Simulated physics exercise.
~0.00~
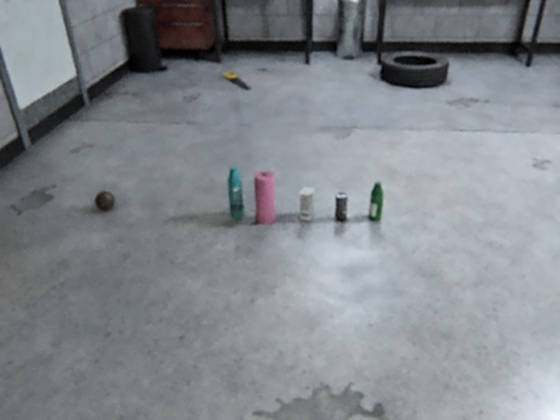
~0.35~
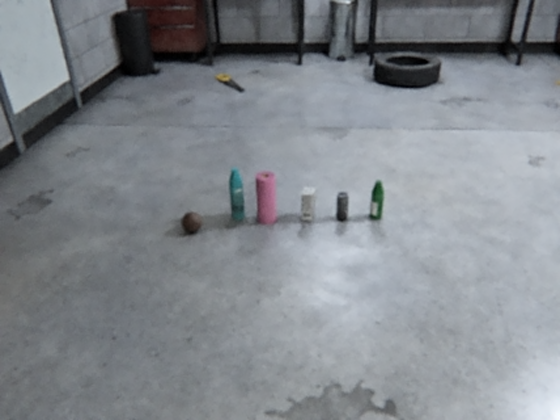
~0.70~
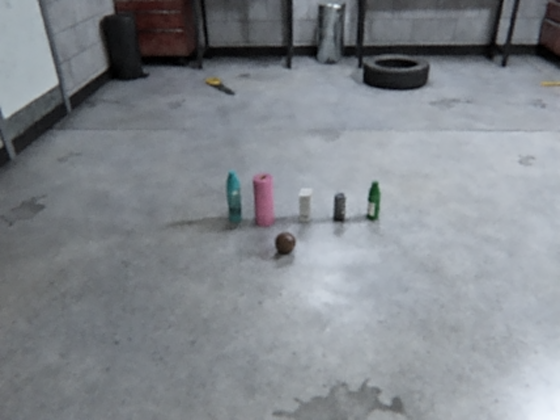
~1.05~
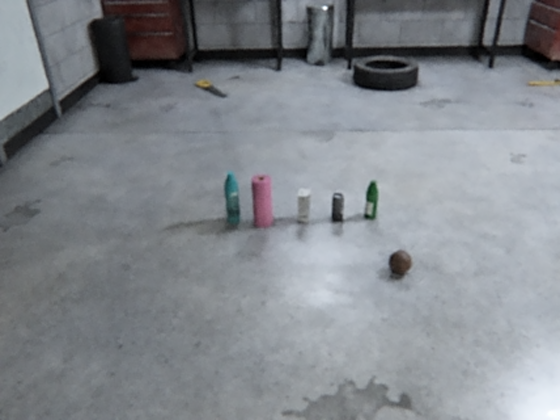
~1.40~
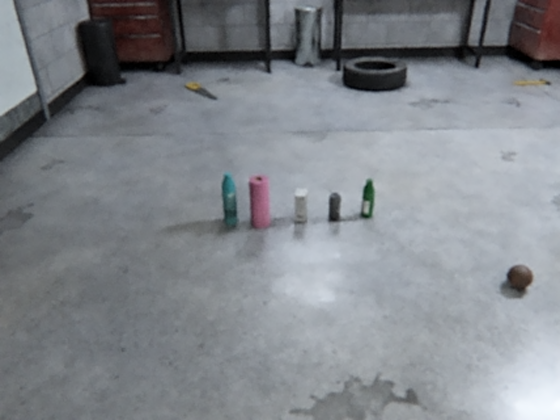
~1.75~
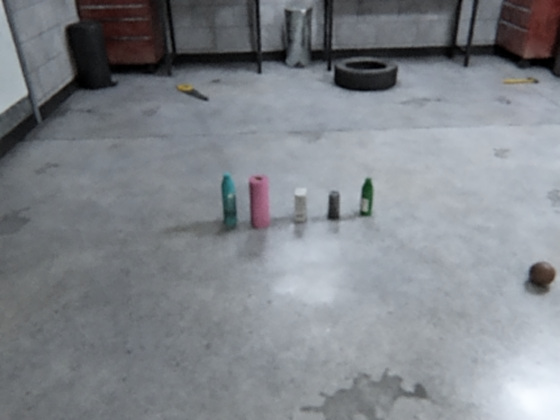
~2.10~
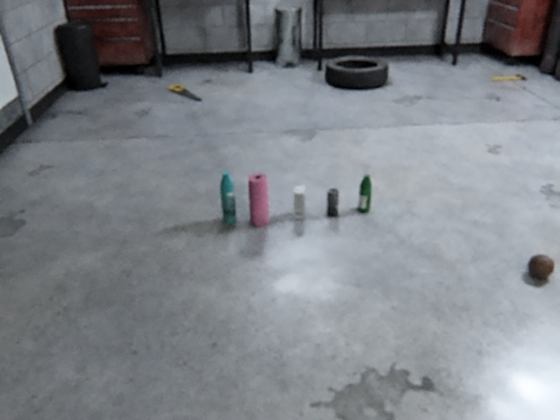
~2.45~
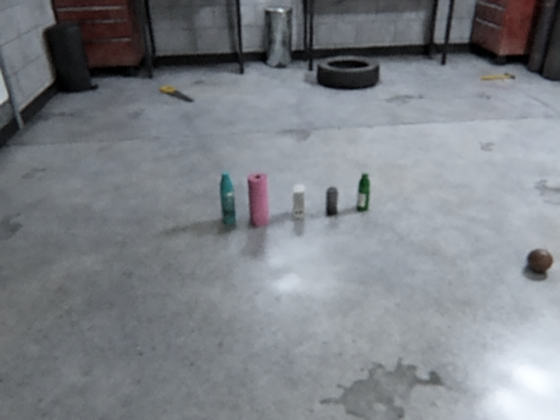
Brown ball rolling rightward across a grey garage floor, passing in front of five upright bottles and containers, all left standing.
